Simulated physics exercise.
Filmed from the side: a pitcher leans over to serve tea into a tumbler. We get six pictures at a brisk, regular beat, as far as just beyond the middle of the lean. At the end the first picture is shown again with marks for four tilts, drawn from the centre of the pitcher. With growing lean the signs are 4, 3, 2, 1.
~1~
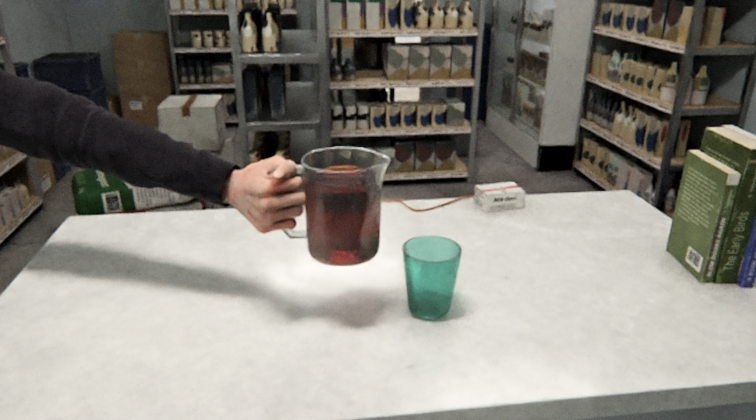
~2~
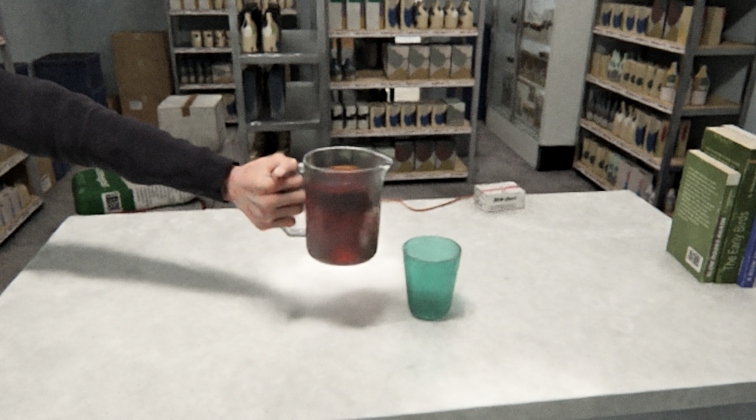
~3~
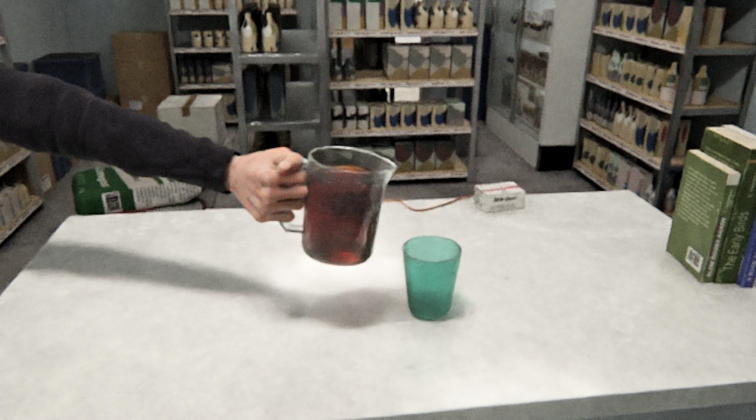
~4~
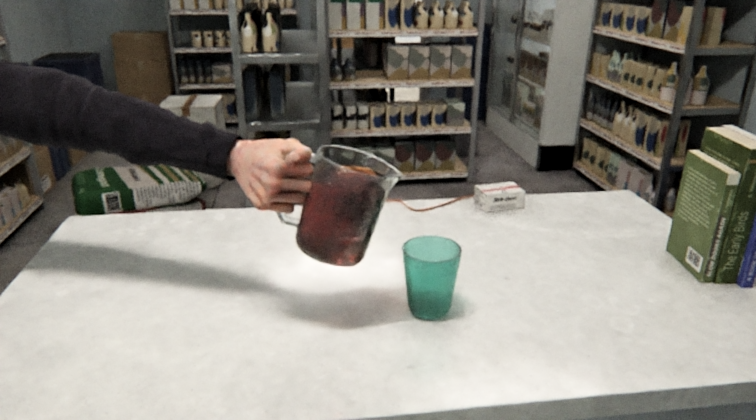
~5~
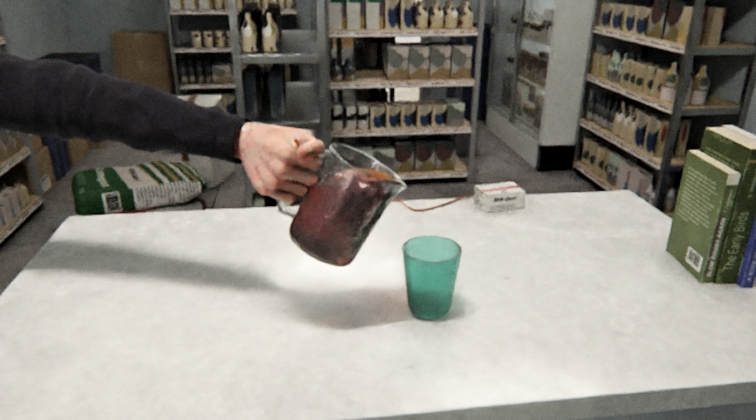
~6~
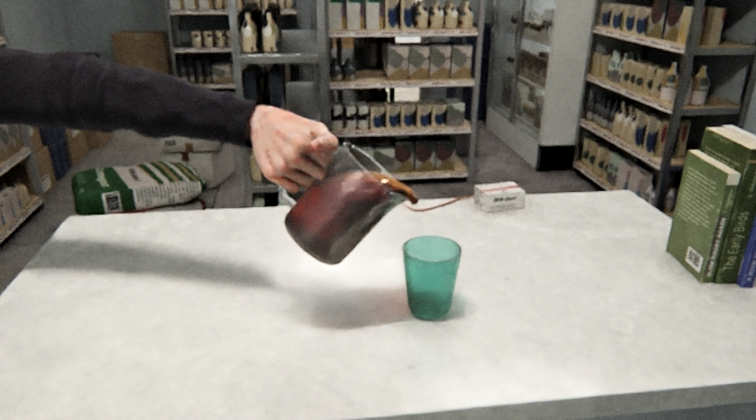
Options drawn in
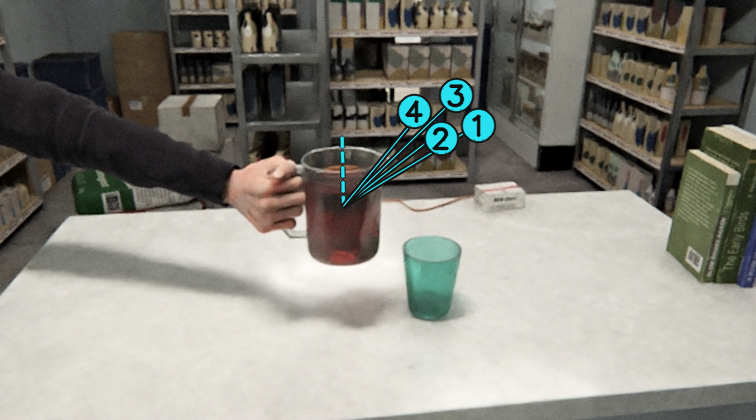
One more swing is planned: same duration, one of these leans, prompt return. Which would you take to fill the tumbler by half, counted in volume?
Use tilt 2.
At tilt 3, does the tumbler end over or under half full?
Under half.
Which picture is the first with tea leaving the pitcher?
Picture 6.
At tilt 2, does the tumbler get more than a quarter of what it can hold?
Yes.
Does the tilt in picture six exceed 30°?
Yes.
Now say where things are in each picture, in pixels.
In the first frame, upright, lip at (389, 159); rim of the tumbler round (432, 248); nothing has left yet.
In the second frame, tipped about 2°, lip at (391, 161); nothing has left yet.
In the third frame, tipped about 8°, lip at (395, 166); nothing has left yet.
In the fourth frame, tipped about 18°, lip at (401, 174); nothing has left yet.
In the fifth frame, tipped about 29°, lip at (405, 185); nothing has left yet.
In the sixth frame, tipped about 41°, lip at (408, 198); tea is over the lip, down to (408, 198).
In cyan, 1 at (463, 133); 2 at (423, 144); 3 at (445, 108); 4 at (407, 128).
For tilt 1, the tumbler ends with about 67 % of what it can hold.
For tilt 2, the tumbler ends with about 48 % of what it can hold.
For tilt 3, the tumbler ends with about 33 % of what it can hold.
For tilt 4, the tumbler ends with about 19 % of what it can hold.
